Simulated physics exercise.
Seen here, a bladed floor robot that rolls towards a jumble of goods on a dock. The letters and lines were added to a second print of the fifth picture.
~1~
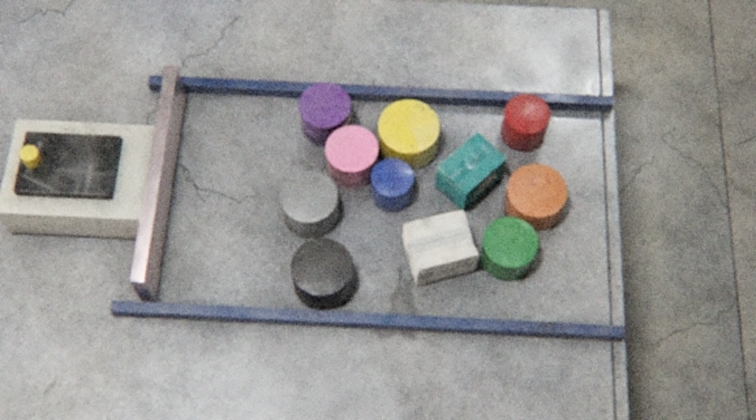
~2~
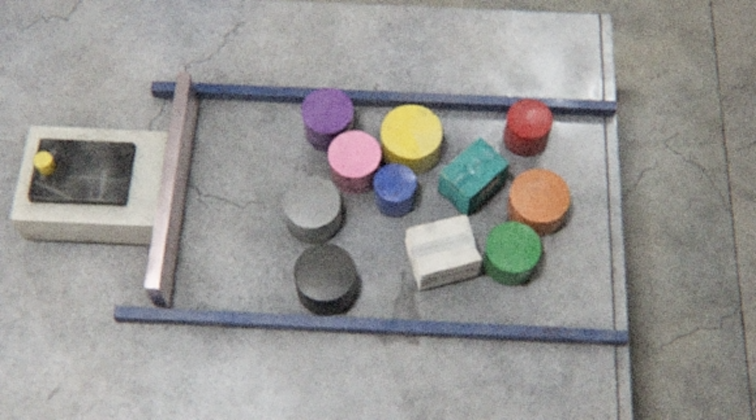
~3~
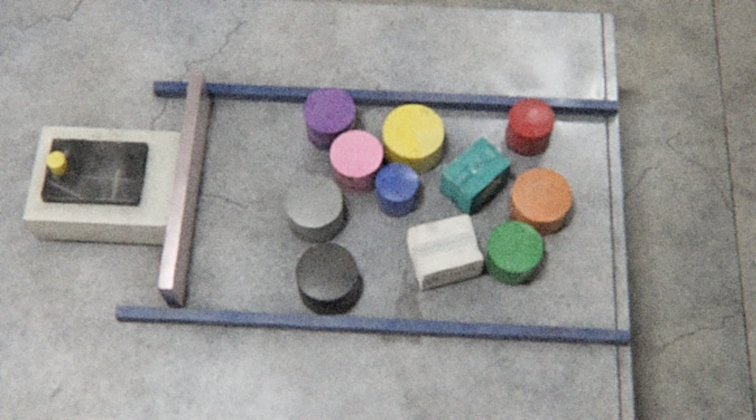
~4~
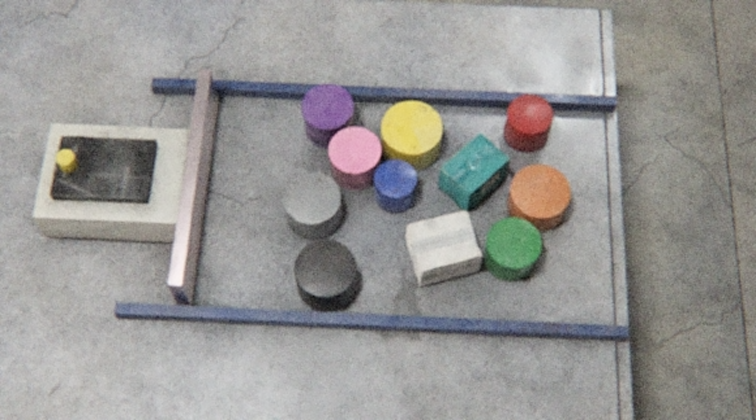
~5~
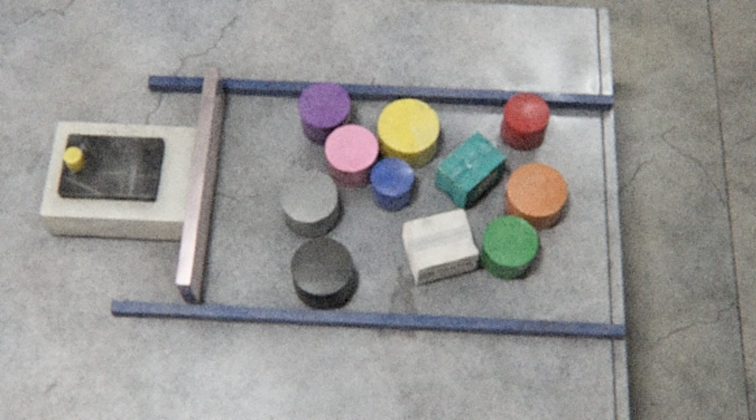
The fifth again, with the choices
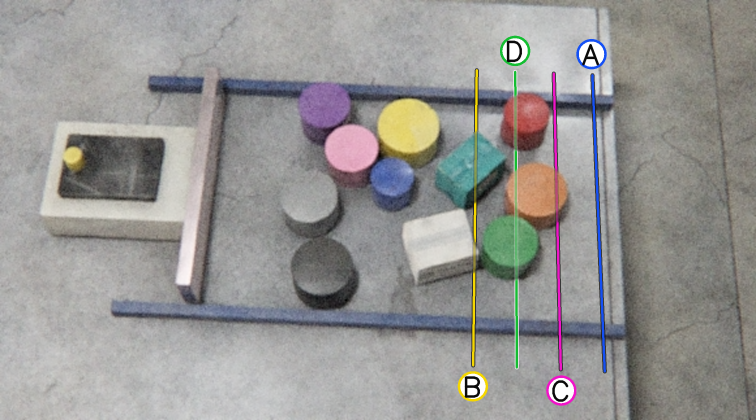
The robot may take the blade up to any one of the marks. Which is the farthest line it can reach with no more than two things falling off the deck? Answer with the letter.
It can go as far as B.
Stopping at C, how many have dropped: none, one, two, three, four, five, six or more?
By then, six or more.
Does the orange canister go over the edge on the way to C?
By then, yes.
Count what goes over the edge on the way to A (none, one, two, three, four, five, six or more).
By then, six or more.
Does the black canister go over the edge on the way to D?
No.
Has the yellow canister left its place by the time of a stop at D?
Yes.
On the marked copy, A at (598, 214); B at (475, 208); C at (557, 212); D at (516, 210).
With B. Early on, robot (218, 171); purple pail (339, 114); black canister (330, 275).
Further on, robot (318, 176); orange canister (566, 199); green pail (544, 245).
At the end, robot (393, 179); orange canister over the edge; green pail (617, 245); one fallen.
As for the rest, A drops eleven; C drops seven; D drops four.
